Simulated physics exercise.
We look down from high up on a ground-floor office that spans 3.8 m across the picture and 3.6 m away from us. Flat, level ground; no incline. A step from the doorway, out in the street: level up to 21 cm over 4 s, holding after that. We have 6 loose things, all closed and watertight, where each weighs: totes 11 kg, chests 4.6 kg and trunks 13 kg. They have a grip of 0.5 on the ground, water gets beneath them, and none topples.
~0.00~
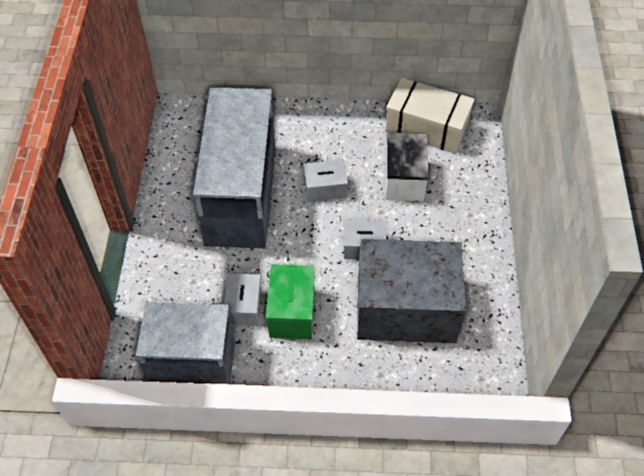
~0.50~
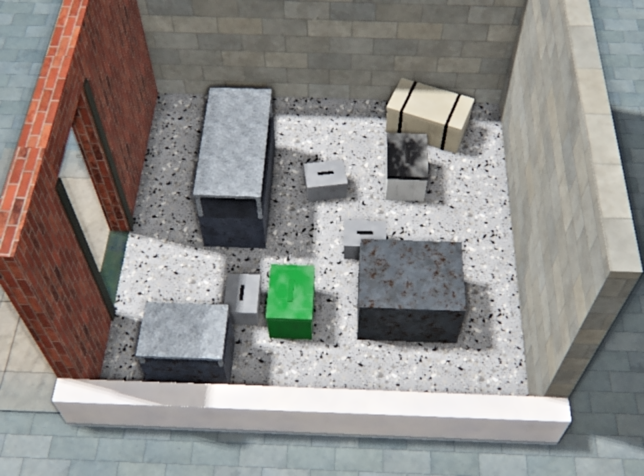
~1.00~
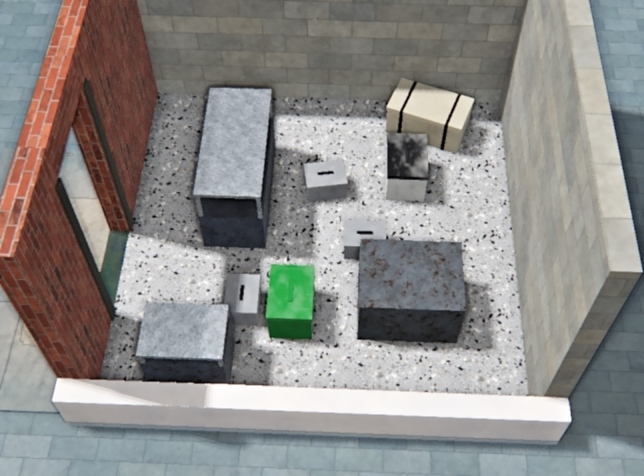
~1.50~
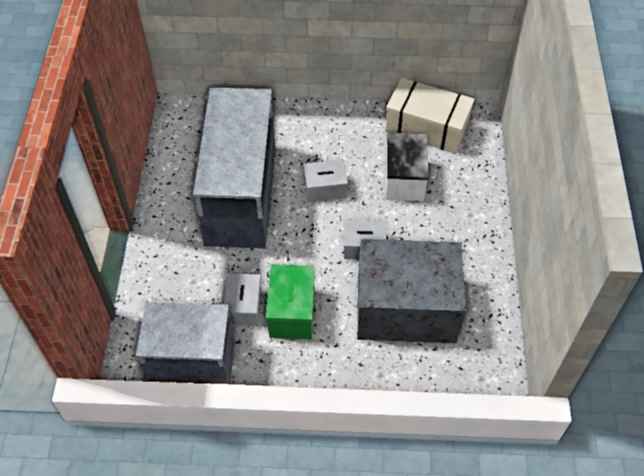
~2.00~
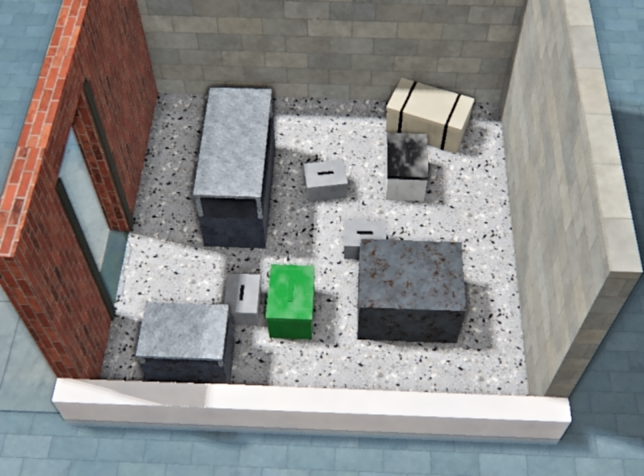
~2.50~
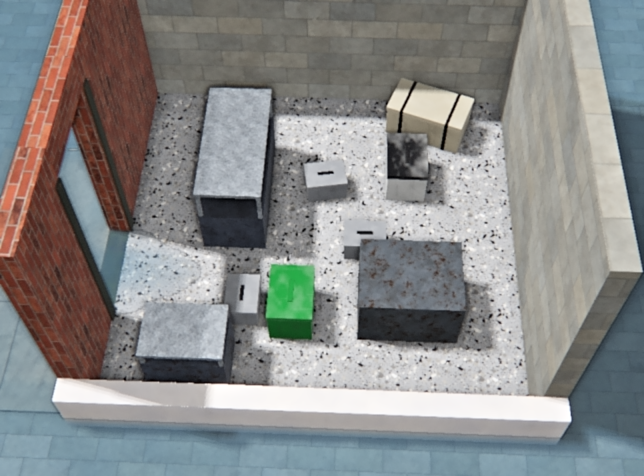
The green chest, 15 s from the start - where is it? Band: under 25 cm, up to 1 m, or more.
A short distance off, no more than 1 m.
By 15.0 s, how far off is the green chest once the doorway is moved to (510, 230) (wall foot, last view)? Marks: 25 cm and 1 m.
Result for the green chest: Moderate displacement.
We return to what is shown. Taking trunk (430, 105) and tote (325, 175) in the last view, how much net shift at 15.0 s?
First 150 cm, then 60 cm.
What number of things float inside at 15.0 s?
At that time the total is 6.
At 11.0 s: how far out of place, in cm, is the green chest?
Displacement near 40 cm.
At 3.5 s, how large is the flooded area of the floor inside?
About 2.0 m2.
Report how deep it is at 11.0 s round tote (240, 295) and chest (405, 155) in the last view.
Depths: Near 9 cm, then near 10 cm.
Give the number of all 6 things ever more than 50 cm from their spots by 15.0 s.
Answer: 5.
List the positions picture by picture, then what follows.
The first picture shows the green chest at (291, 291) rests on the ground; water covers 0.0 m2; 0 of 6 have shifted.
The second picture shows the green chest at (291, 291) rests on the ground; 0.0 m2 under water; 0 of 6 have shifted.
The third picture shows the green chest at (291, 291), on the bottom; water covers 0.0 m2; 0 of 6 have shifted.
The fourth picture shows the green chest at (291, 291), on the bottom; 0.0 m2 under water; 0 of 6 have shifted.
The fifth picture shows the green chest at (291, 291) rests on the ground; water covers 0.0 m2; 0 of 6 have shifted.
The sixth picture shows the green chest at (291, 291), on the bottom; water covers 0.4 m2; 0 of 6 have shifted.
After 3.5 s the green chest is near (291, 291), 0.0 m from its start, aground; 0 afloat.
After 6.8 s the green chest is near (336, 297), 0.4 m from its start, aground; 0 afloat.
After 11.0 s the green chest is near (336, 297), 0.4 m from its start, afloat; 3 afloat.
After 15.0 s the green chest is near (336, 307), 0.5 m from its start, afloat; 6 afloat.
